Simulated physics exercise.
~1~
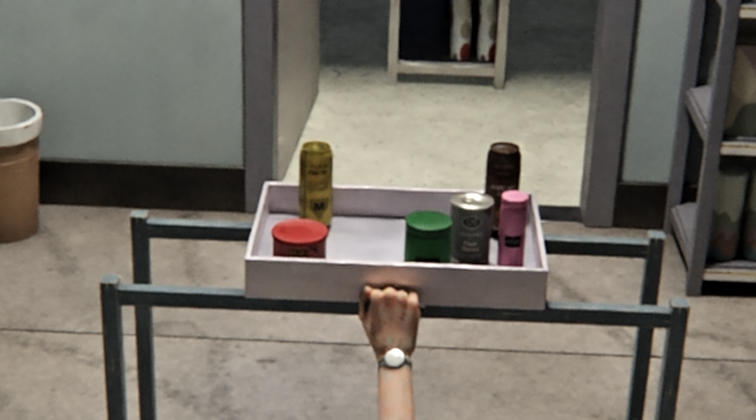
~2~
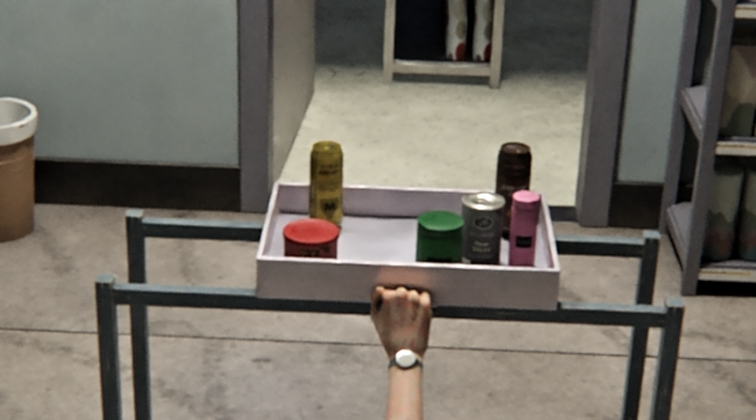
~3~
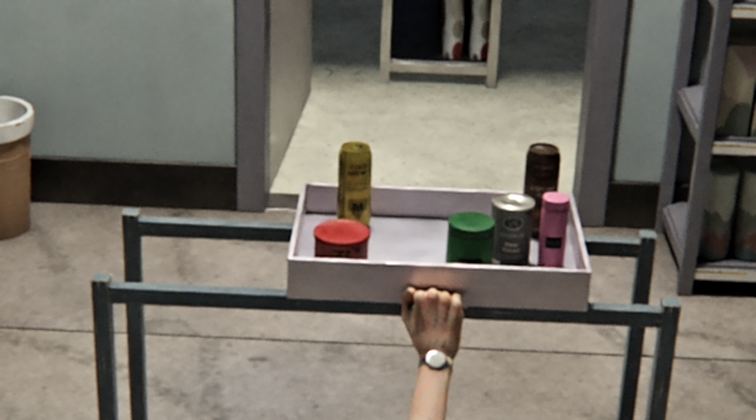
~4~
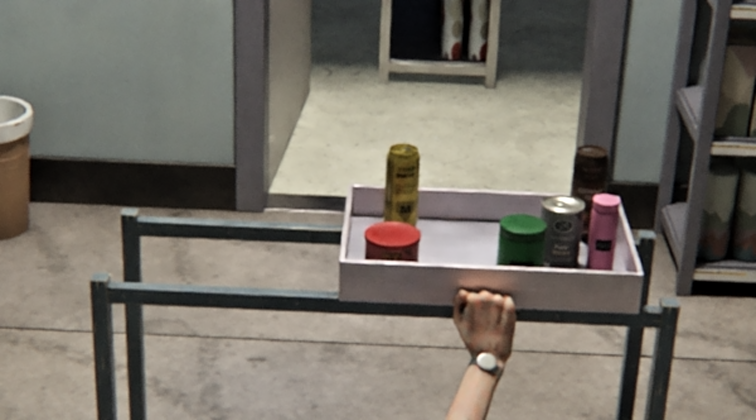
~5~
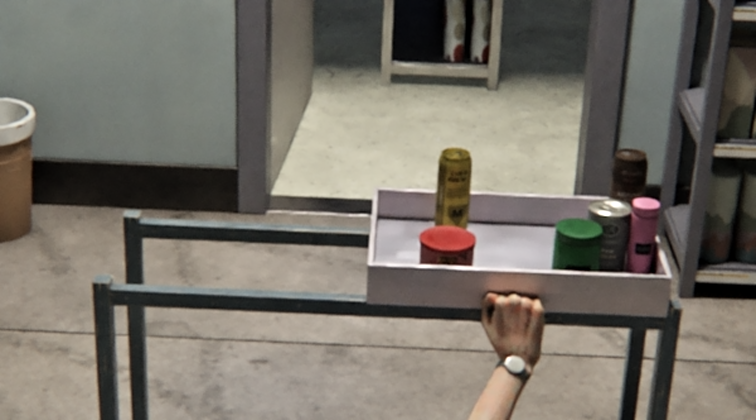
In a drab room with a doorway and shelving behind, a shallow pale tray sits on a dark metal frame, holding a red tub, a green jar, a yellow can, a brown can, a grey tin and a pink shaker. A hand with a wristwatch grips the front edge and starts the tray slowly to the right. The hand keeps pushing, and the tray slides farther along the rails with its load. By the end it reaches the right end of the frame, the hand still against it, with all the containers upright inside and the red tub and yellow can sitting slightly farther right within it.
